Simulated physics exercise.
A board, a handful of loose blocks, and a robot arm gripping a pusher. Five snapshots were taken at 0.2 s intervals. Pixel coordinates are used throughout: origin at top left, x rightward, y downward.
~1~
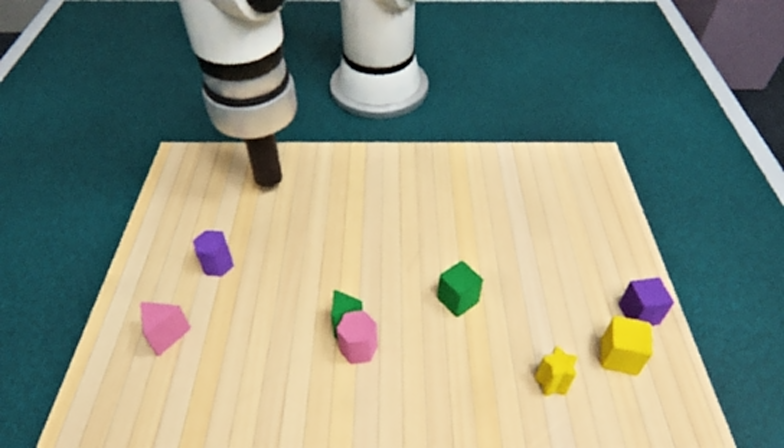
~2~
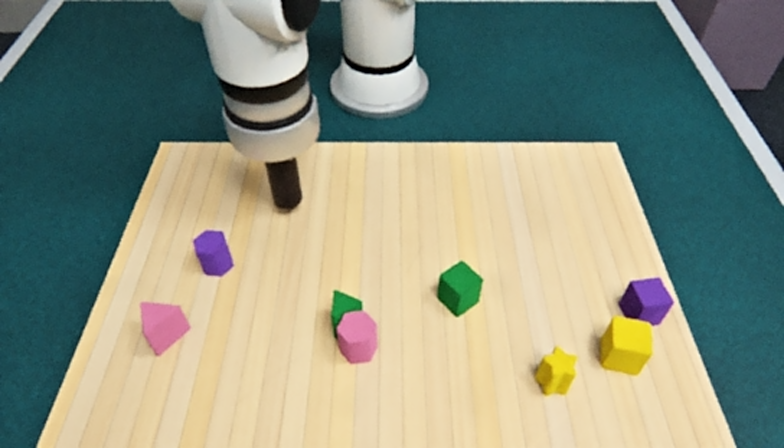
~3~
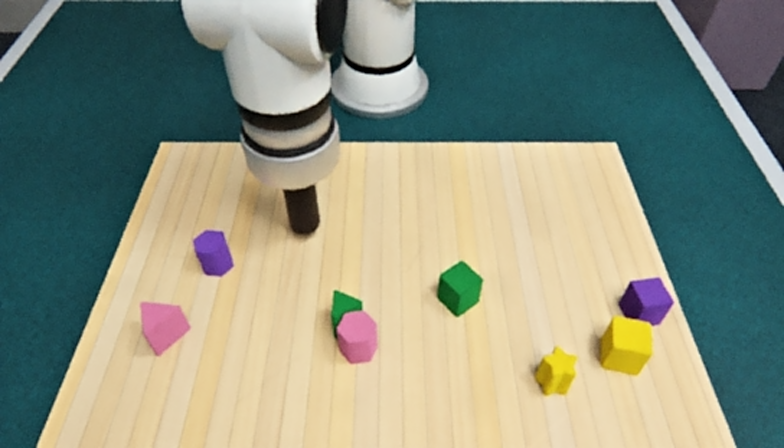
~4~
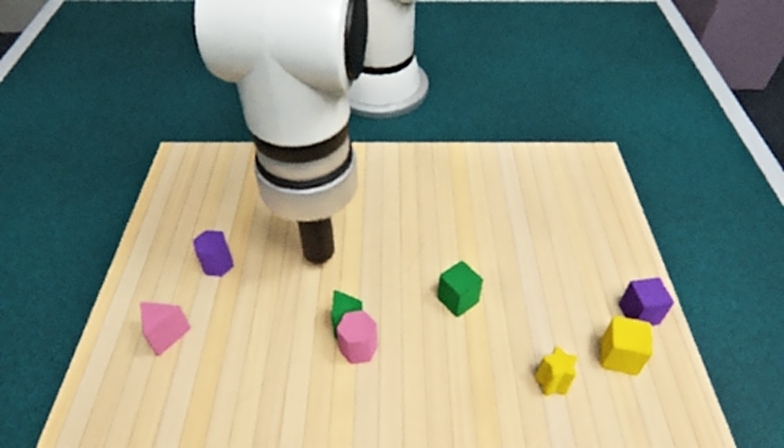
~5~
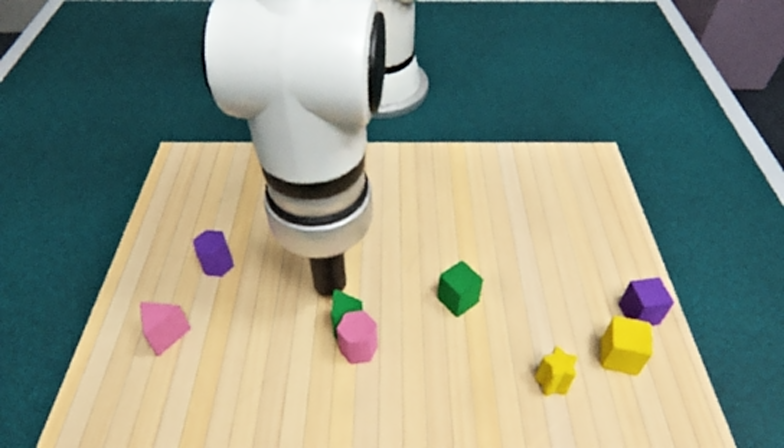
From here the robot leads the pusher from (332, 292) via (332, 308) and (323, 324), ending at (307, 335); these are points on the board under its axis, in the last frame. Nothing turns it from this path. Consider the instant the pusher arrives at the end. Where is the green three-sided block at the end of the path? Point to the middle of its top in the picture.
It is at (340, 324).
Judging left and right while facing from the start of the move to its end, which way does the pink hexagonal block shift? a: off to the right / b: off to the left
b - off to the left.
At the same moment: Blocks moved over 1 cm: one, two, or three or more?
My count: 2.
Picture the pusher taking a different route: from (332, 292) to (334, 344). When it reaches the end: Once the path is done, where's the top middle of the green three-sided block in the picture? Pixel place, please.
I expect it at (352, 347).
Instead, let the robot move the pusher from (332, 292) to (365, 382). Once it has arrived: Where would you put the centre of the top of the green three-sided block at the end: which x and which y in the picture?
Around (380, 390).
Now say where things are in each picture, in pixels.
In the first frame, pusher's lower end (269, 178); green three-sided block (343, 302); pink hexagonal block (357, 326).
In the second frame, pusher (288, 199); blocks still.
In the third frame, pusher (305, 223); blocks still.
In the fourth frame, pusher (319, 251); blocks still.
In the fifth frame, pusher (330, 283); green three-sided block (343, 302); pink hexagonal block (357, 326).
The first path, step by step. Halfway along, pusher (327, 308); green three-sided block (344, 320), turned 15° anticlockwise; pink hexagonal block (365, 339), turned 15° anticlockwise.
At the end, pusher (305, 326); green three-sided block (340, 324), turned 45° anticlockwise; pink hexagonal block (366, 341), turned 20° anticlockwise.
